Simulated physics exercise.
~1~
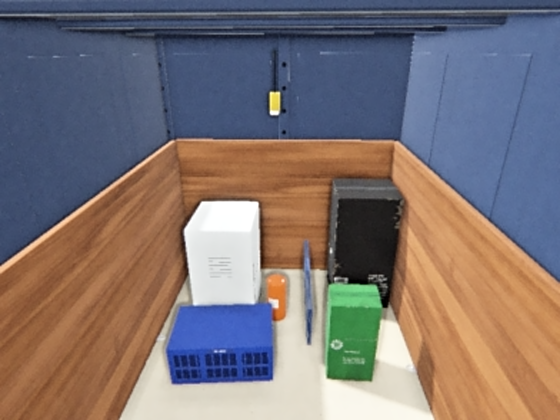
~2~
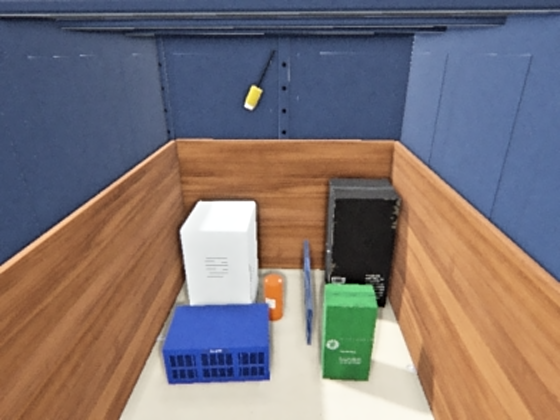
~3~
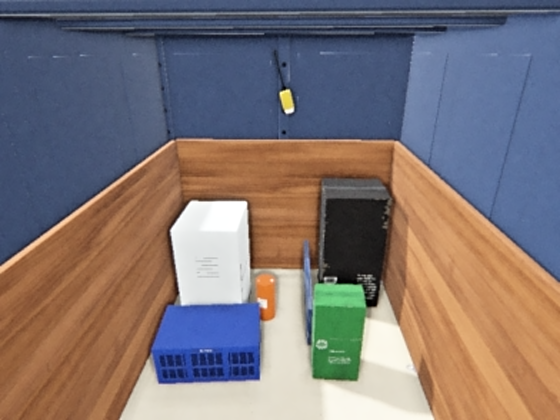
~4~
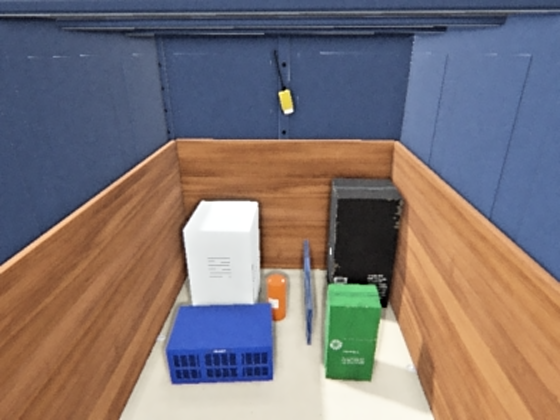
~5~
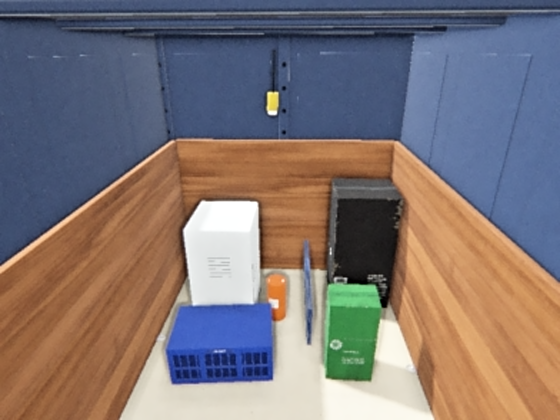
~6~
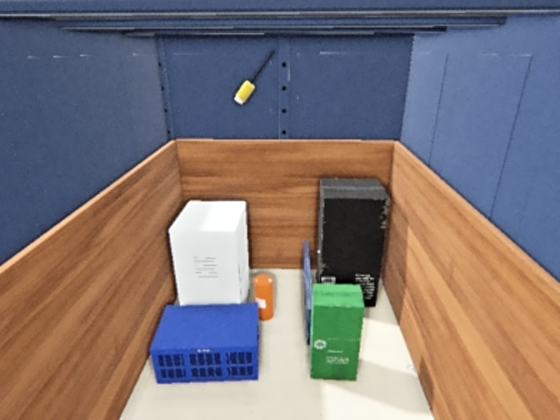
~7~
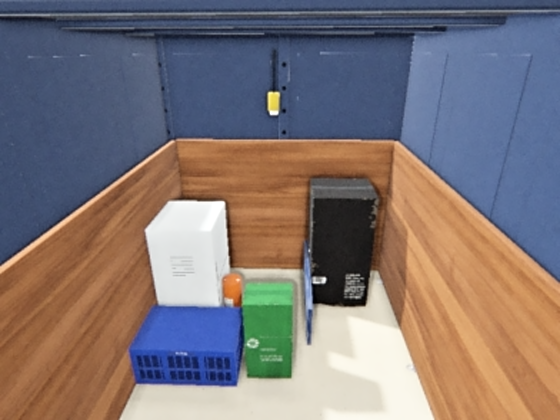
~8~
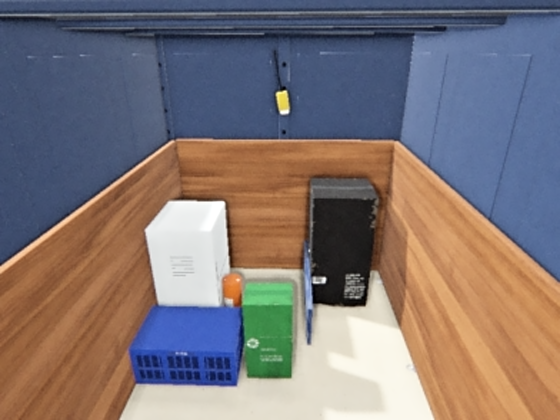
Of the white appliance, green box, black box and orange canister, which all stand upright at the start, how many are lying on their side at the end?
None of them are lying on their side. All four have shifted to the left but are still standing upright.
